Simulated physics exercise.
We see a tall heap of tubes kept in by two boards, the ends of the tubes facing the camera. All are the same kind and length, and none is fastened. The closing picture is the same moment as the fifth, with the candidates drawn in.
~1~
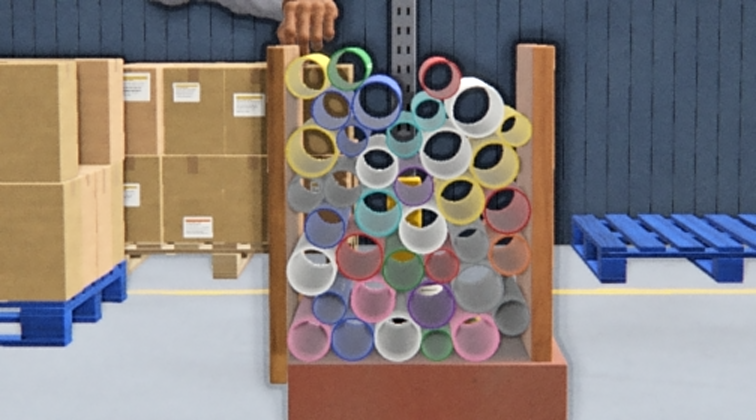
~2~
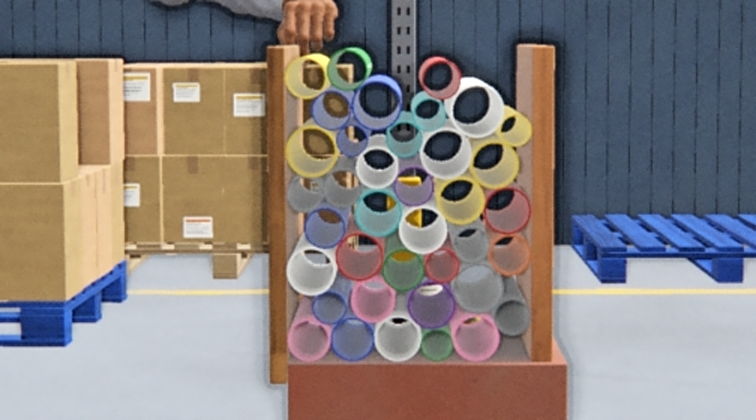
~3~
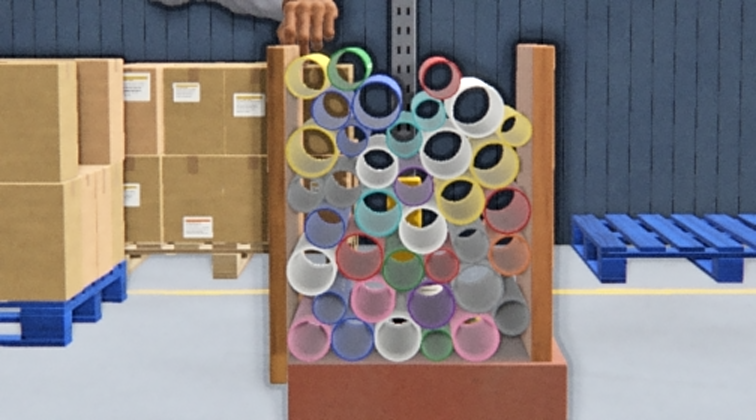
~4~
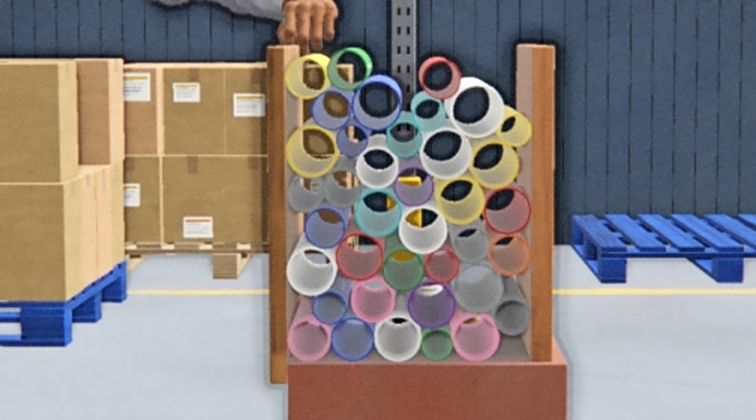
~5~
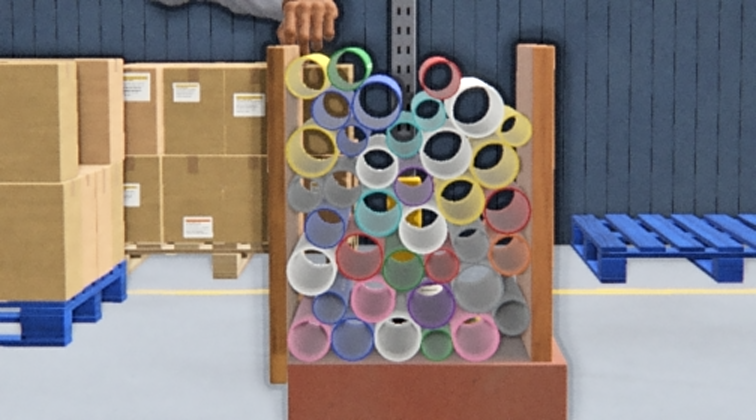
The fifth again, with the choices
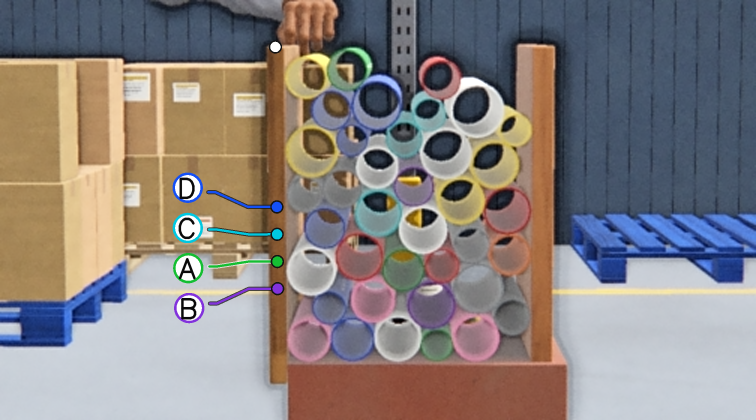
A hand rests on the left board beside a still heap of colourful tubes.
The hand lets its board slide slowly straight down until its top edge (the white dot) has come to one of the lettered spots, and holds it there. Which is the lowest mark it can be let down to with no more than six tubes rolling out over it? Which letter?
No lower than D.
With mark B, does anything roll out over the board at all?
Yes.
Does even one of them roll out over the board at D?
Yes.
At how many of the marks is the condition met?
One of them.
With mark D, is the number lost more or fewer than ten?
At D, fewer than ten.
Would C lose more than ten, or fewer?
At C, fewer than ten.
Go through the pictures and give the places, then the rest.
In the first picture, a white tube (423, 229); a red tube (507, 211); a white tube (377, 167).
In the second picture, a white tube (377, 167); a blue tube (331, 111).
In the third picture, a green tube (347, 70); side board (287, 202).
In the fourth picture, a pink tube (309, 340); a blue tube (330, 308).
In the fifth picture, a grey tube (478, 289); a white tube (423, 229); a red tube (507, 211).
On the marked copy, A at (277, 262); B at (278, 289); C at (277, 234); D at (277, 207); the white dot at (275, 47).
Following D. Soon after the start, top of the board (286, 123).
Later, top of the board (287, 205).
In the end, top of the board (287, 206), six out over the board.
As for the rest, A more than six out over the board; B more than six out over the board; C more than six out over the board.
